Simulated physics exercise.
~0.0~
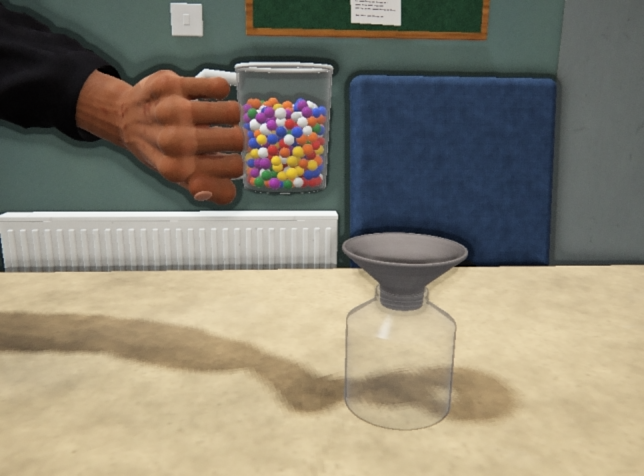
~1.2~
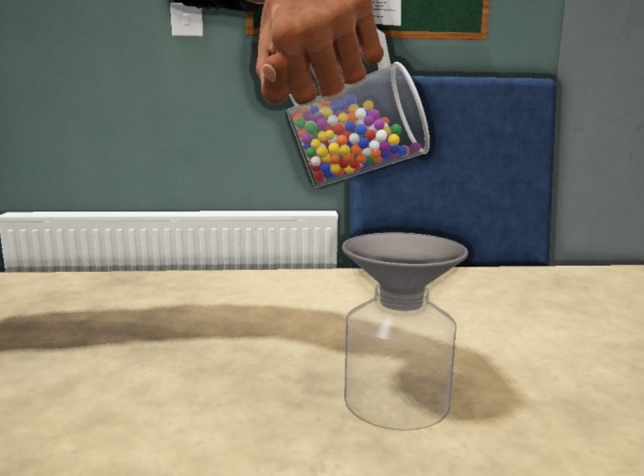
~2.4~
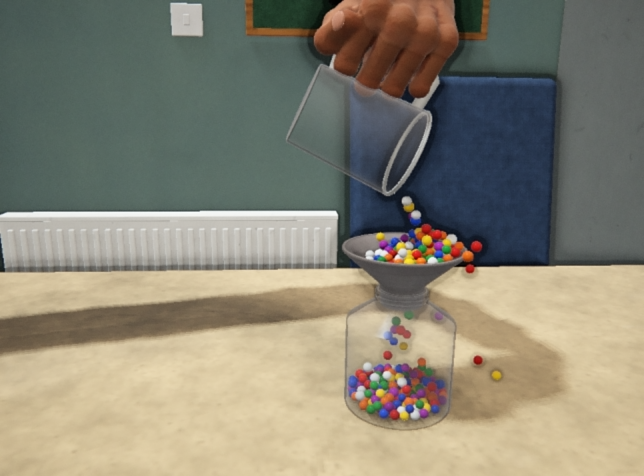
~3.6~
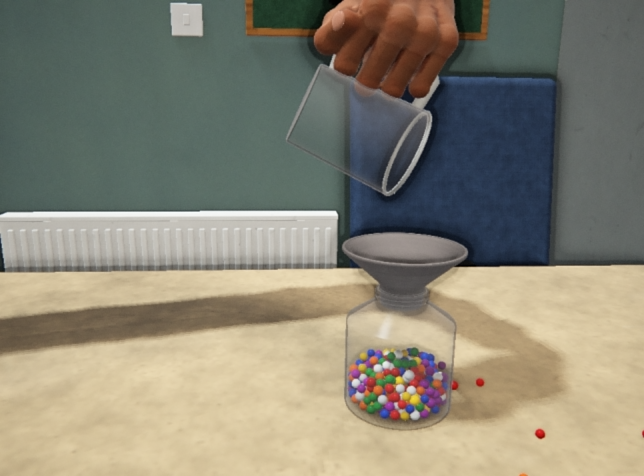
A hand carries a see-through cup of colourful beads to the right and tips it over a grey funnel set in a clear jar, and the beads pour through until the cup and funnel are empty, most resting in the jar and a few scattered on the table.
